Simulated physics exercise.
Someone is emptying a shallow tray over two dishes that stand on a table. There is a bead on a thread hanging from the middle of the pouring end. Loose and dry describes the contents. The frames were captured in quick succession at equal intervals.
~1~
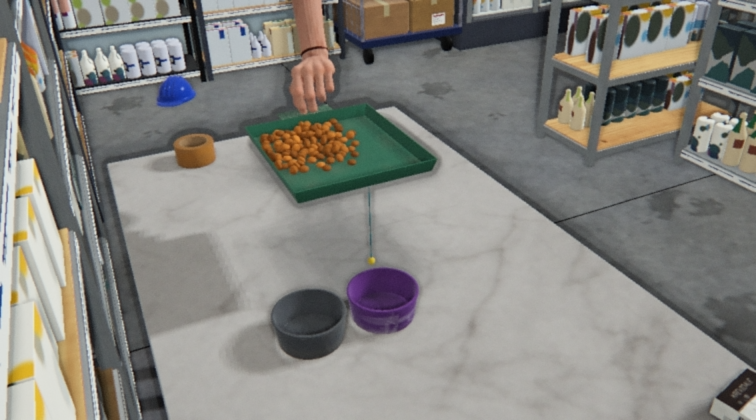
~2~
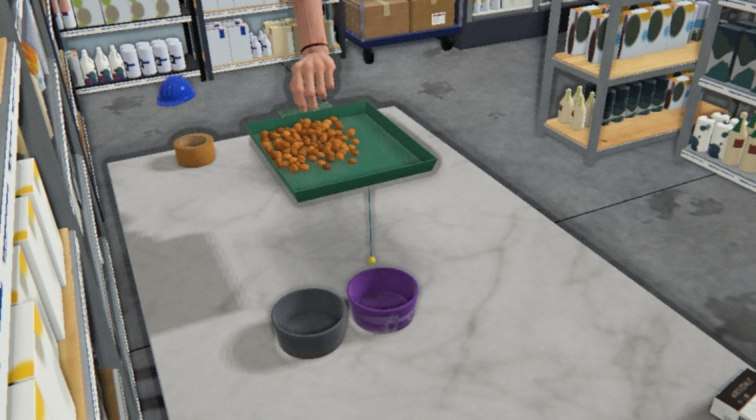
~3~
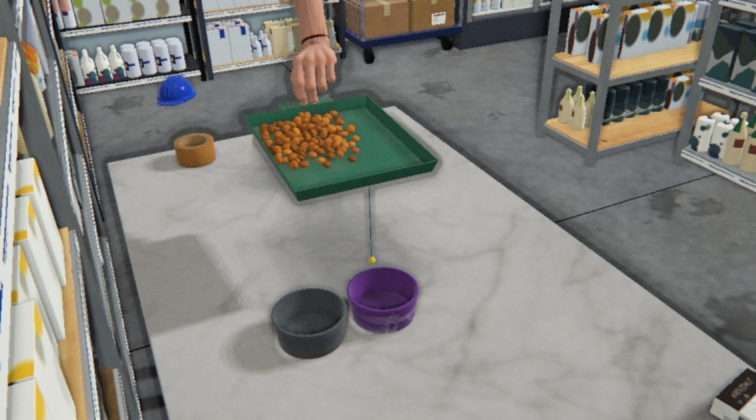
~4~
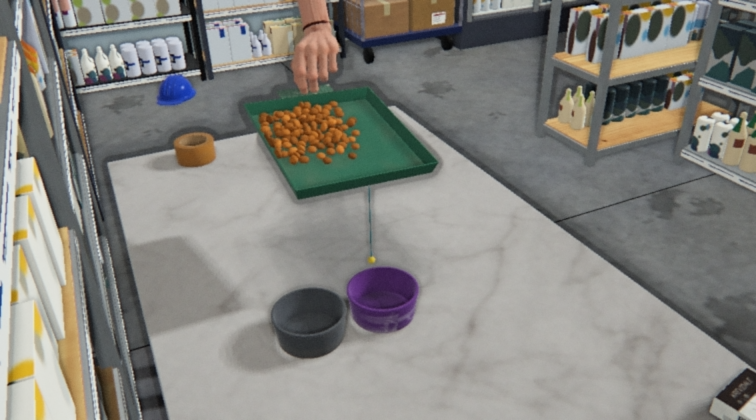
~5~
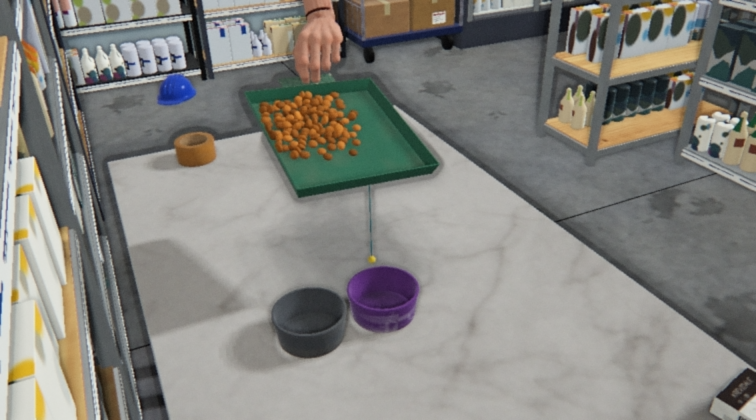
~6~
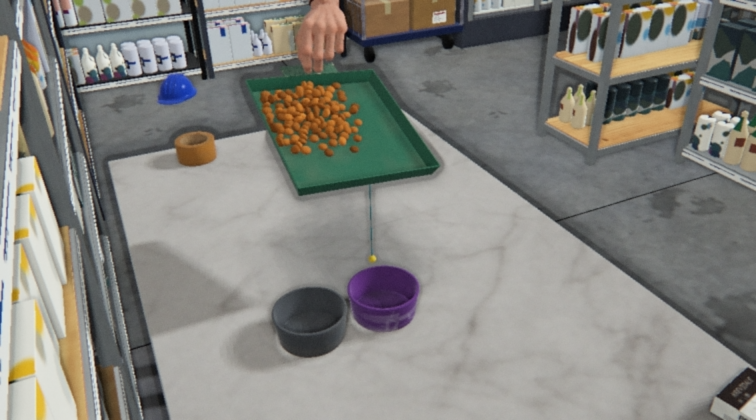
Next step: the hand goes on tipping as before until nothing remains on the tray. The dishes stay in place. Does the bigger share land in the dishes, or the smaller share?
The smaller share lands in them.
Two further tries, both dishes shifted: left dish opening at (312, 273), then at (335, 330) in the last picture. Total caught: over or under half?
Catch, run one: Below the halfway mark; run two: Below the halfway mark.
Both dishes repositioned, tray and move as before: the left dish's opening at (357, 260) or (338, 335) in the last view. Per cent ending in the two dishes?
10, then 10 %.
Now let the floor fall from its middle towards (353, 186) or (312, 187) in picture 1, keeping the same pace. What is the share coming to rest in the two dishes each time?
80 %, give or take, and then 30 %.
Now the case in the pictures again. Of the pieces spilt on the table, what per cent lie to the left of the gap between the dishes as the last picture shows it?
I'd guess close to 0 %.
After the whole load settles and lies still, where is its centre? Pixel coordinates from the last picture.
Close to (431, 295), more or less.
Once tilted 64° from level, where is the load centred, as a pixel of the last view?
Near the pixel (400, 179).
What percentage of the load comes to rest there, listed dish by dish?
The share is 0 per cent in the left dish and 30 per cent in the right dish.
Shortly afterwards, tray tipped steeply; near two thirds on the tray; only a few in the right dish; near a quarter in the air.
Next, tray tipped past a quarter turn; a little on the tray; near a quarter in the right dish; near half outside both; near a quarter in the air.
Some moments later, tray tipped past a quarter turn; near a third in the right dish; near two thirds outside both.
In the end, tray tipped past a quarter turn; none at all in the left dish; near a third in the right dish; near two thirds outside both.
